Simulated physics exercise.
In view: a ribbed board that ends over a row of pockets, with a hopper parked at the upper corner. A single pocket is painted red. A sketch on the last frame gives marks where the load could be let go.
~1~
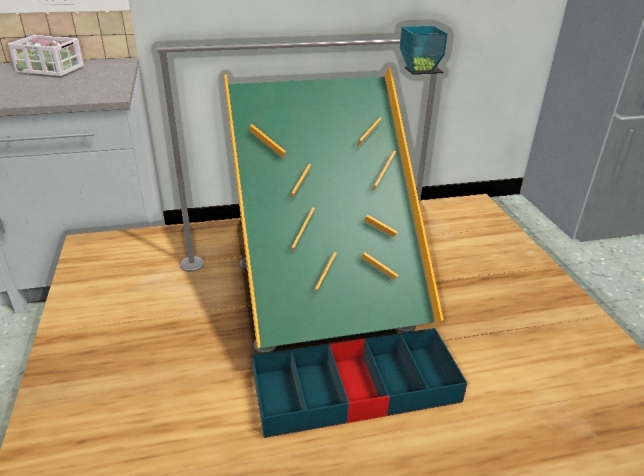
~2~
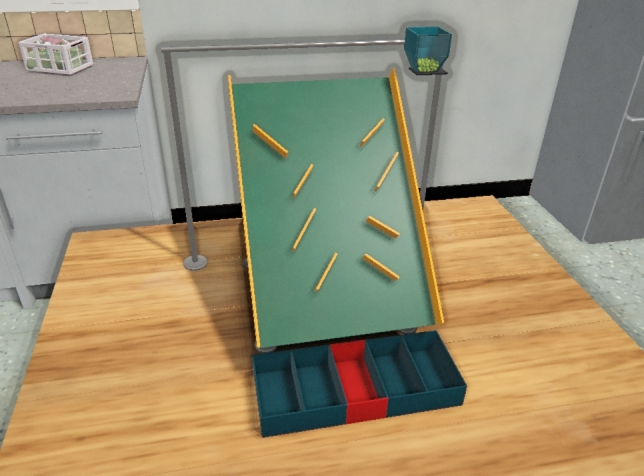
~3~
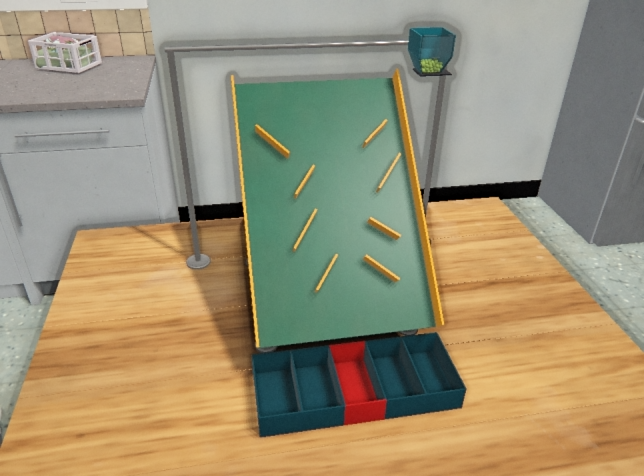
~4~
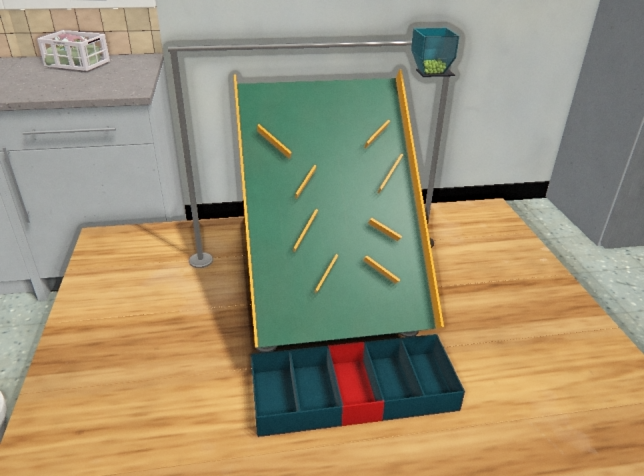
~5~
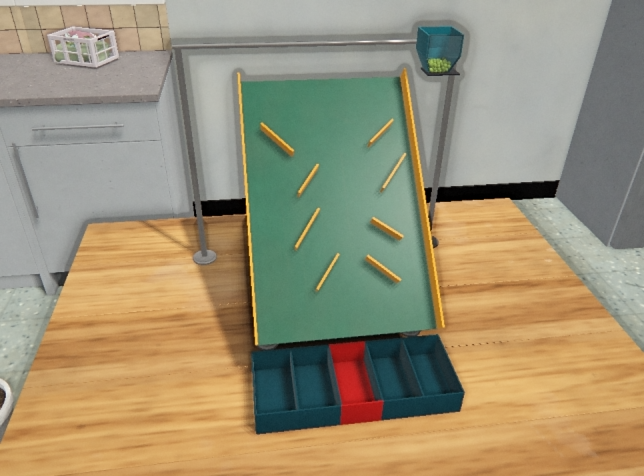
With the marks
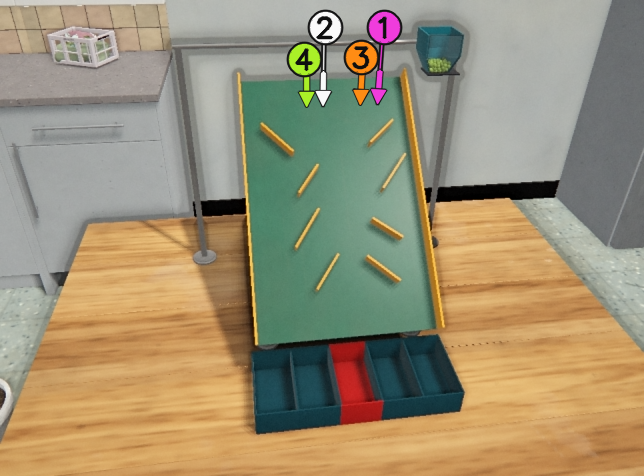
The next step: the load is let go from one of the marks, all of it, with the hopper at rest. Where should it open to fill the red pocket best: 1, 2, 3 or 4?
Go for 3.
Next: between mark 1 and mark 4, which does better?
Mark 1.
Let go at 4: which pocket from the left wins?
It is the first one.
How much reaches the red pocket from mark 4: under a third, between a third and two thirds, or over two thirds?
Under a third.
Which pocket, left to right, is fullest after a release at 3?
The third from the left.
On the marked copy, mark 1 meets the board at (377, 98); mark 2 meets the board at (323, 100); mark 3 meets the board at (360, 99); mark 4 meets the board at (306, 101).
With 1, about a third in the red pocket, about two thirds in other pockets, a stray few outside the box.
With 2, about a third in the red pocket, about two thirds in other pockets.
With 3, about two thirds in the red pocket, about a quarter in other pockets, a small part outside the box.
With 4, a small part in the red pocket, most in other pockets, a small part outside the box.
